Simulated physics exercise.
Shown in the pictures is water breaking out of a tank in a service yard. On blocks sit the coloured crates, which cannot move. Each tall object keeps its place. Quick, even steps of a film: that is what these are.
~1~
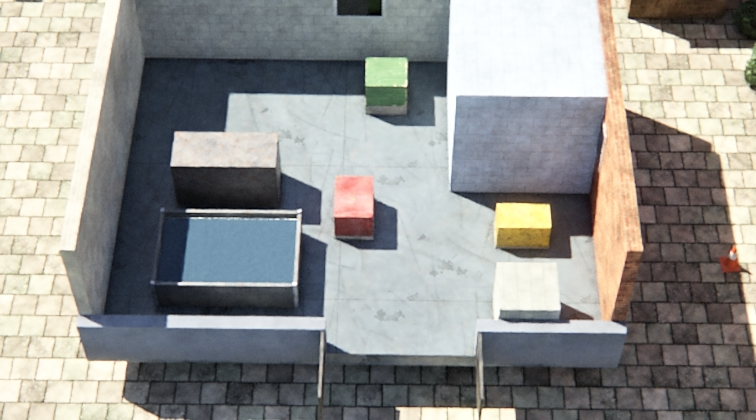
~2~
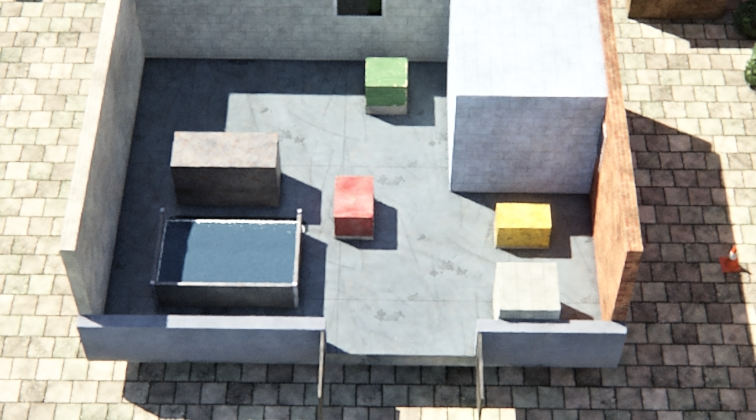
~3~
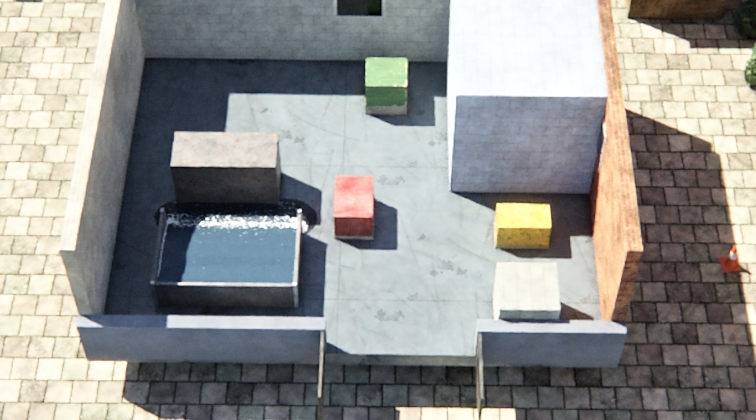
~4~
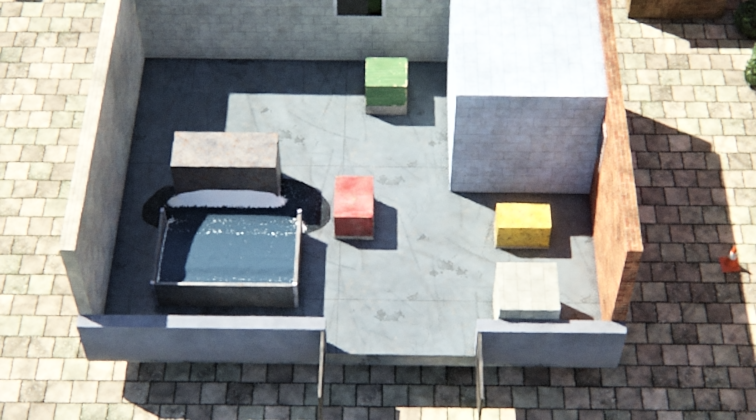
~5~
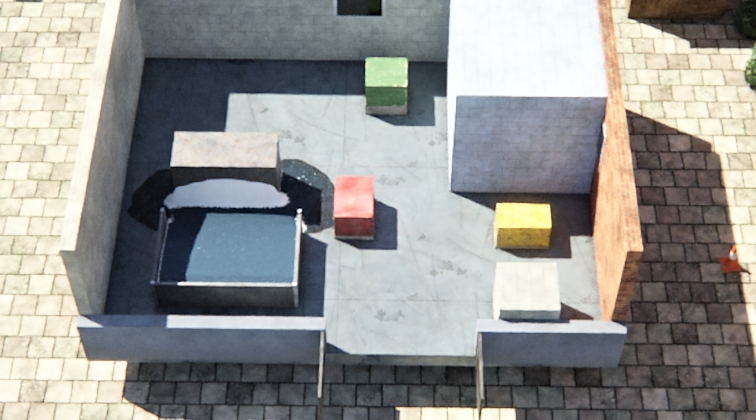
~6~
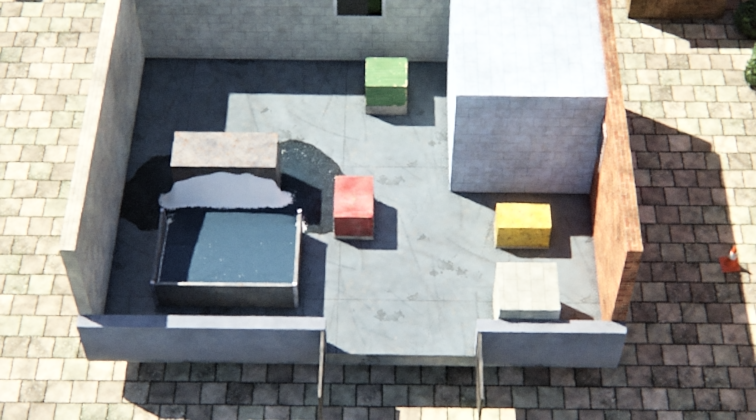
An open tank of still water in a walled yard began pouring out over its far side, and the water spread around the dark block behind it and out to the right, behind the red crate.
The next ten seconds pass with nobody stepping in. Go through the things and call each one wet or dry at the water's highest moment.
Called one by one: The red crate is wet; the yellow crate is dry; the green crate is dry.
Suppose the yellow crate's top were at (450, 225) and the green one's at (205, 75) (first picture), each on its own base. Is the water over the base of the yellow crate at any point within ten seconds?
Note: Yellow is caught.
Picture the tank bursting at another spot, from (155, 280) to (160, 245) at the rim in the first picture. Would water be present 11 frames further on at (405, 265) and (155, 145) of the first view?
I'd expect the first point to stay dry and the second point to be reached.
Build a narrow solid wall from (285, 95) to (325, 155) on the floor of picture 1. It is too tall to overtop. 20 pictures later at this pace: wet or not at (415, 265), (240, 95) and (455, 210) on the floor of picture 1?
As listed: Dry, under water, no water.
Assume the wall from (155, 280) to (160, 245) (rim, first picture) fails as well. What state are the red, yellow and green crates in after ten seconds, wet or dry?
Well, red stays clear and yellow is doused, but green stays clear.
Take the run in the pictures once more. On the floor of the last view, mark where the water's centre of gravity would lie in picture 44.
Estimate: (274, 183).
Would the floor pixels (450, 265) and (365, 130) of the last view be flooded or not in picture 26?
In turn: Not flooded, covered.
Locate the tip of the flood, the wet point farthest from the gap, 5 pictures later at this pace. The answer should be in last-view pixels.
Look around (326, 84).
A moment on, water covers 20 % of the floor; the red crate water round its plinth, the yellow crate not reached, the green crate water round its plinth.
Next, water covers 40 % of the floor; the red crate water round its plinth, the yellow crate not reached, the green crate water round its plinth.
Then, water covers 55 % of the floor; the red crate water round its plinth, the yellow crate not reached, the green crate water round its plinth.
Later, water covers 70 % of the floor; the red crate water round its plinth, the yellow crate not reached, the green crate water round its plinth.
In the end, water covers 85 % of the floor; the red crate was topped, the yellow crate stayed above the water, the green crate stayed above the water.
